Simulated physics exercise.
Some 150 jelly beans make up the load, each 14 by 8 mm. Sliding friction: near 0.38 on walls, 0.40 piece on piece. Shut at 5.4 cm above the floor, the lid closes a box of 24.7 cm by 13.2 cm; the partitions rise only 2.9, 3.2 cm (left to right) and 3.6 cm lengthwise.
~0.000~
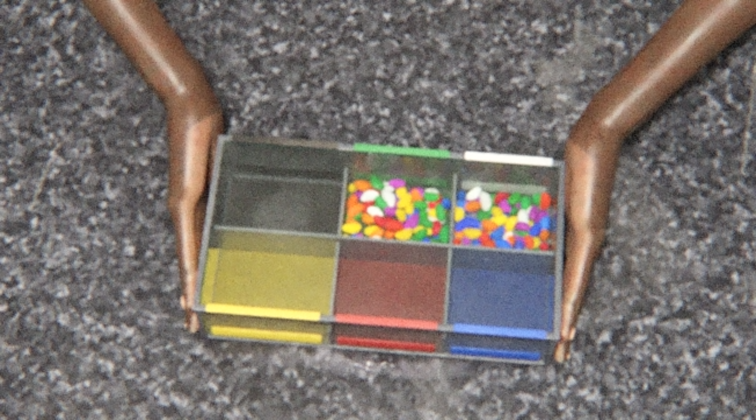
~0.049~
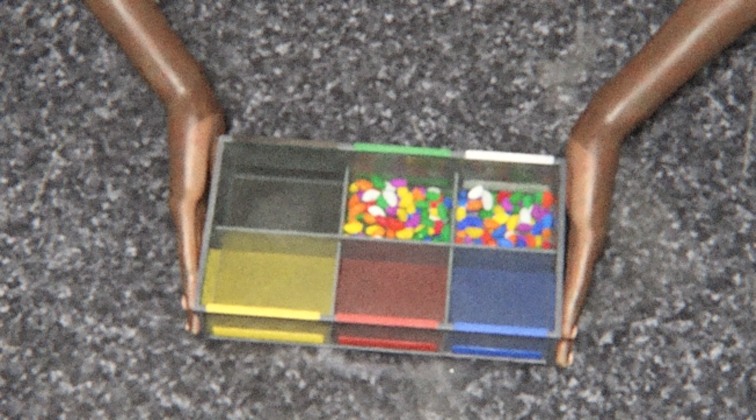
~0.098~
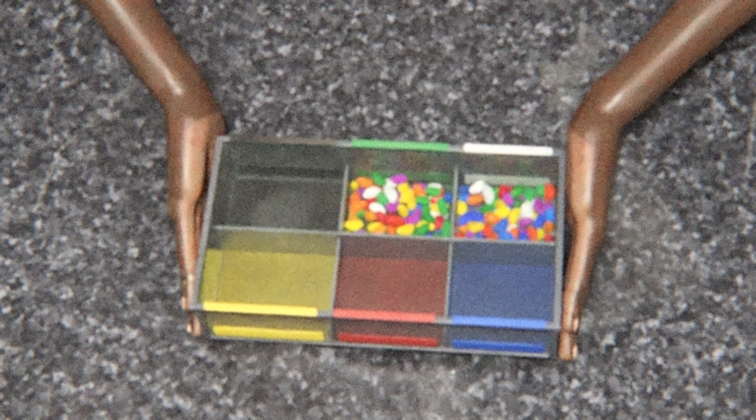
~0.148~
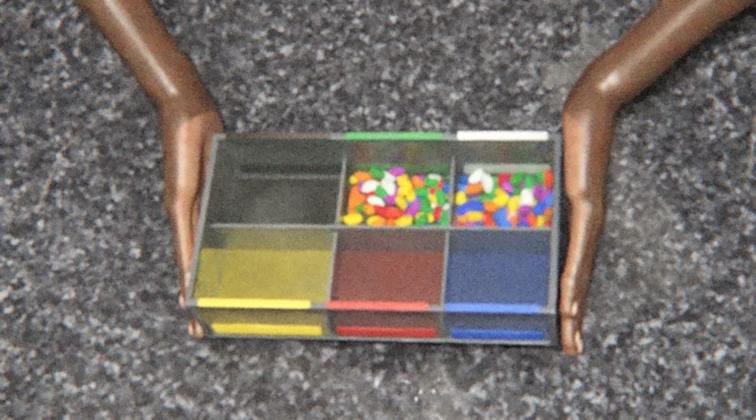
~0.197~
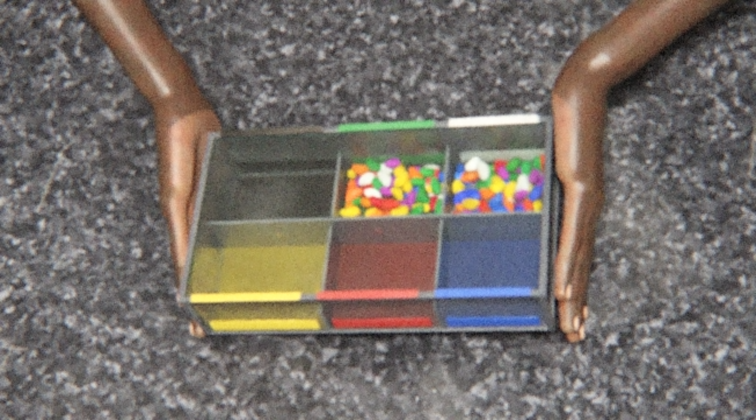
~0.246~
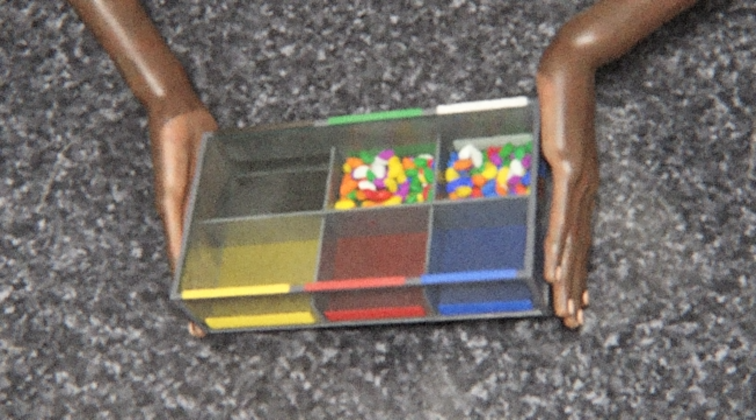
Two brown hands holding a clear six-compartment box of colourful jelly beans, gradually turning and tilting it, its right side rising.
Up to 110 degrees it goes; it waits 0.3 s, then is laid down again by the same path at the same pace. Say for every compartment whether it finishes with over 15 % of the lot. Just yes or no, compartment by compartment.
Red gets a no, blue gets a no, green gets a no, yellow gets a no, white gets a no, black gets a yes.
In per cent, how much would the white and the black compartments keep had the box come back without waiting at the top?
You'd end up with white at 5 per cent and black at 75 per cent.
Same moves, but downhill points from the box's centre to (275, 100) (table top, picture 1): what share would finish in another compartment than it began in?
Something like 45 per cent of the pieces.
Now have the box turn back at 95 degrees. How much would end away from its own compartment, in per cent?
I'd say close to 80 percent.
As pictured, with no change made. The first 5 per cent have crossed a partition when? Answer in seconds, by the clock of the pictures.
It comes at roughly 0.90 s.
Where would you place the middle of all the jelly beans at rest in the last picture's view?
Estimated resting centre: Around (270, 206).
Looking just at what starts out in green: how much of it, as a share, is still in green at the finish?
10 per cent, roughly.
Then, at 1.36 s, tilt 110 degrees; green 30 %, yellow 5 %, white 10 %, black 50 %.
After 2.10 s, tilt 57 degrees; green 10 %, yellow 5 %, white 10 %, black 75 %.
After 2.87 s, tilt 0 degrees; green 10 %, yellow 5 %, white 5 %, black 75 %.
By 3.8 s all is still; red 0 %, blue 0 %, green 10 %, yellow 5 %, white 5 %, black 75 %.
